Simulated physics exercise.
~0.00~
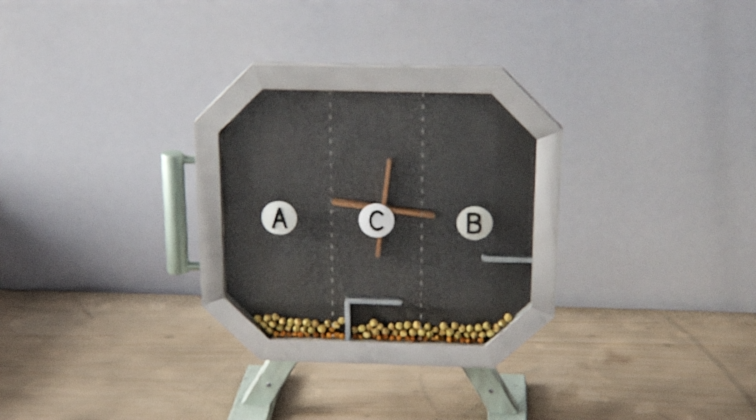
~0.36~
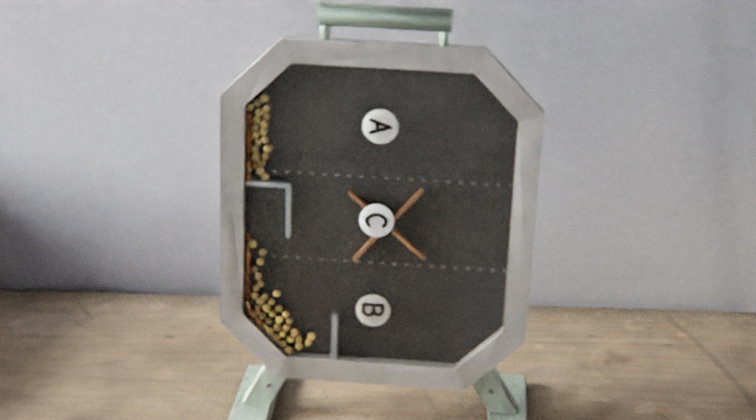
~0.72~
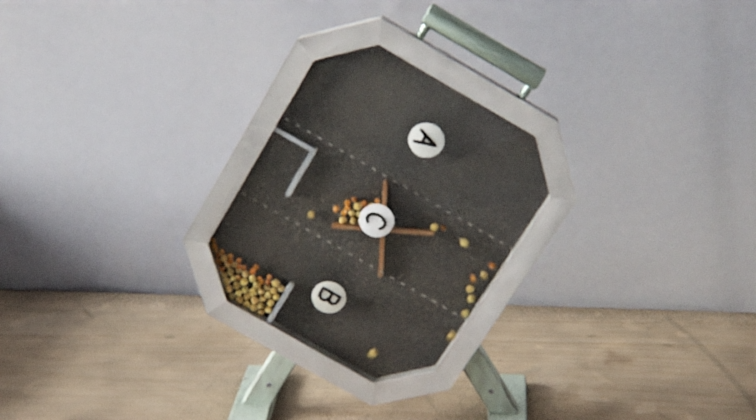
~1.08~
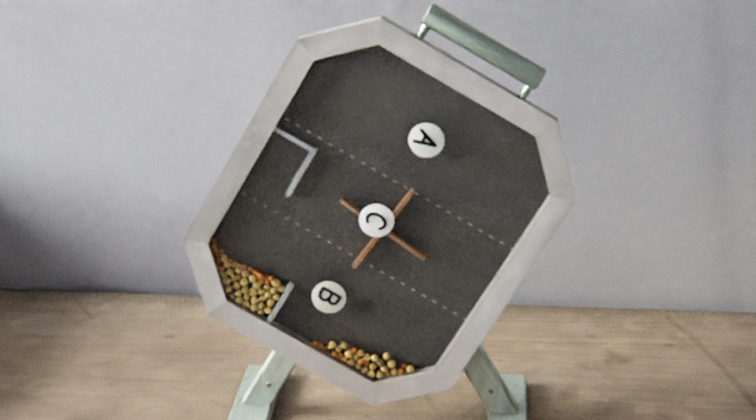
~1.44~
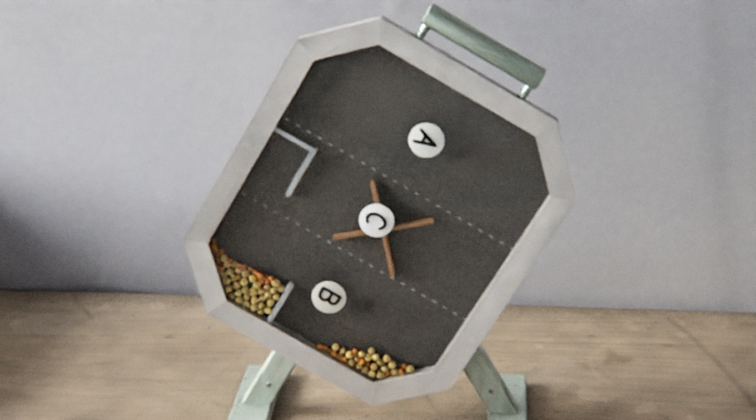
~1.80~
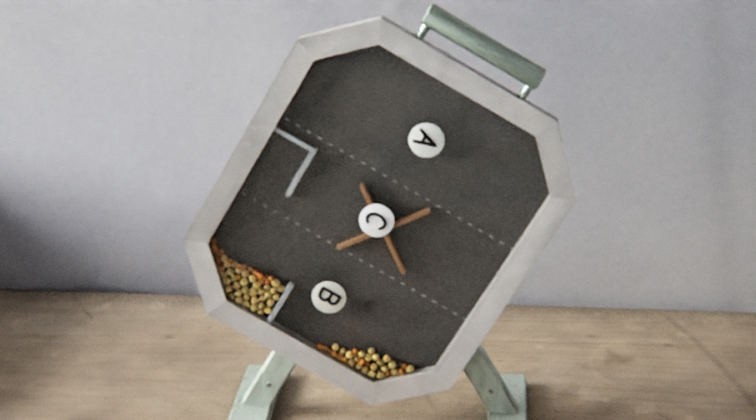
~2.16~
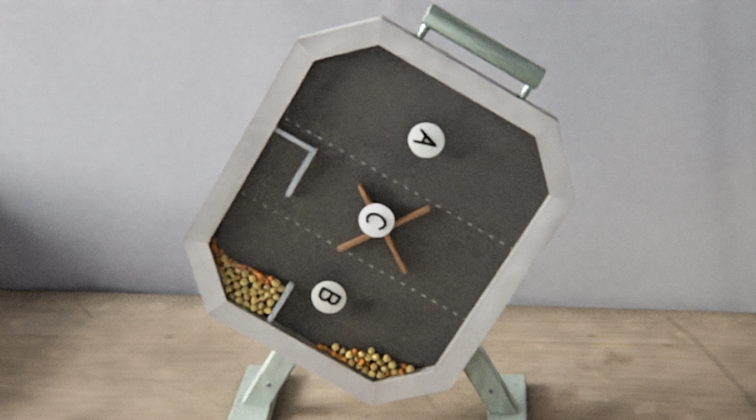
An octagonal grey-framed case with a dark back stands upright on pale green feet on a wooden surface, seen straight on against a grey wall, its handle at the left. Yellow and smaller orange chickpeas lie along its bottom, beneath the letters A, C and B and a brown cross. The case turns clockwise about a third of a turn, carrying the handle over the top. The chickpeas ride up the left side, then tumble down, some across the cross, which spins. They settle in two heaps in strip B, split by a short ledge, and the cross slows to rest.
